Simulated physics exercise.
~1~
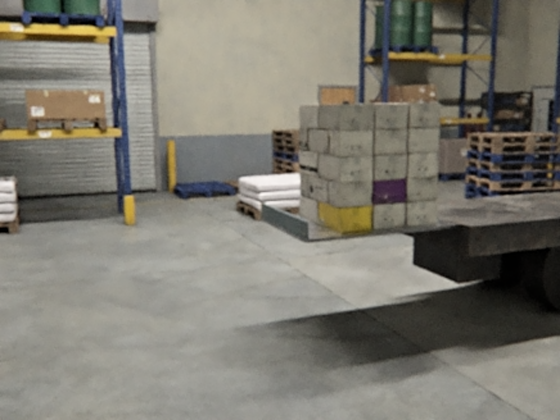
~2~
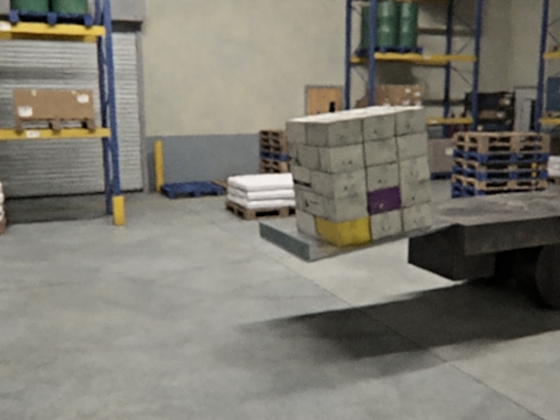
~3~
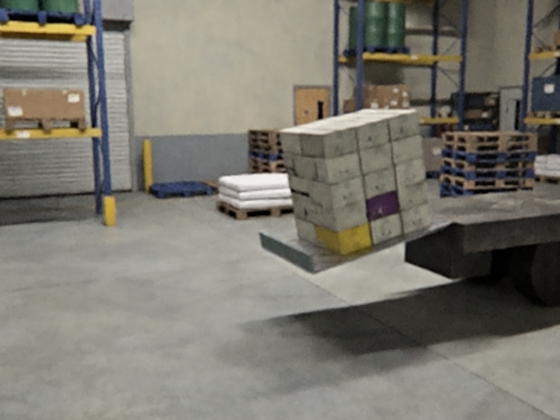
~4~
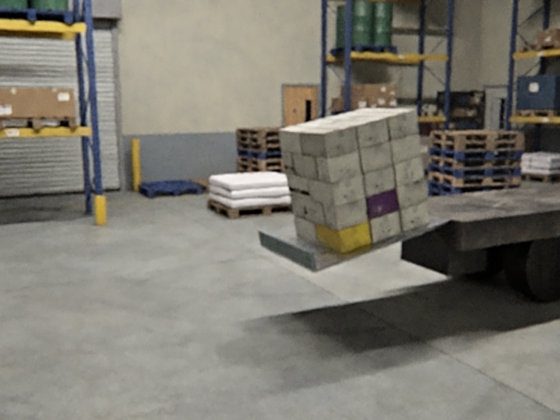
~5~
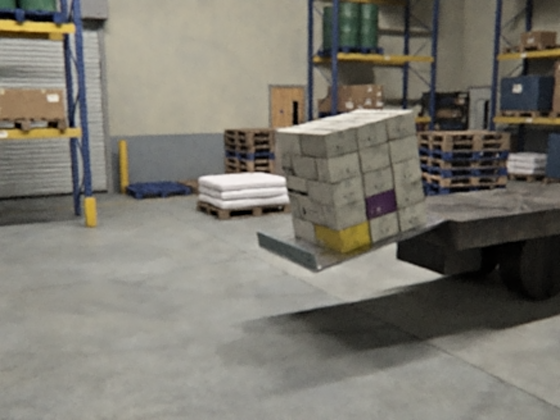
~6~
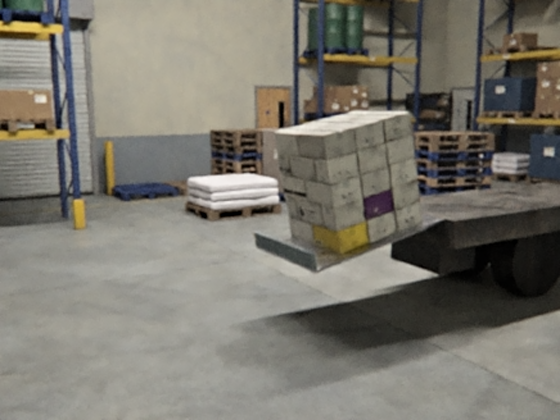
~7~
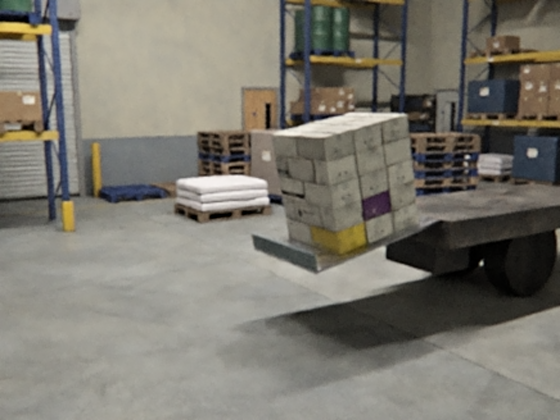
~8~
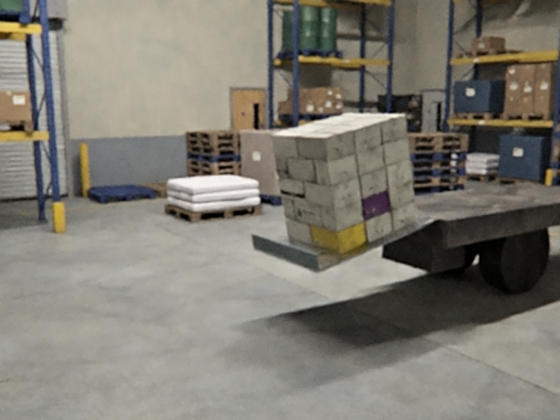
In a warehouse, a truck's rear flap tilts down slightly, and its stacked parcels stay on.
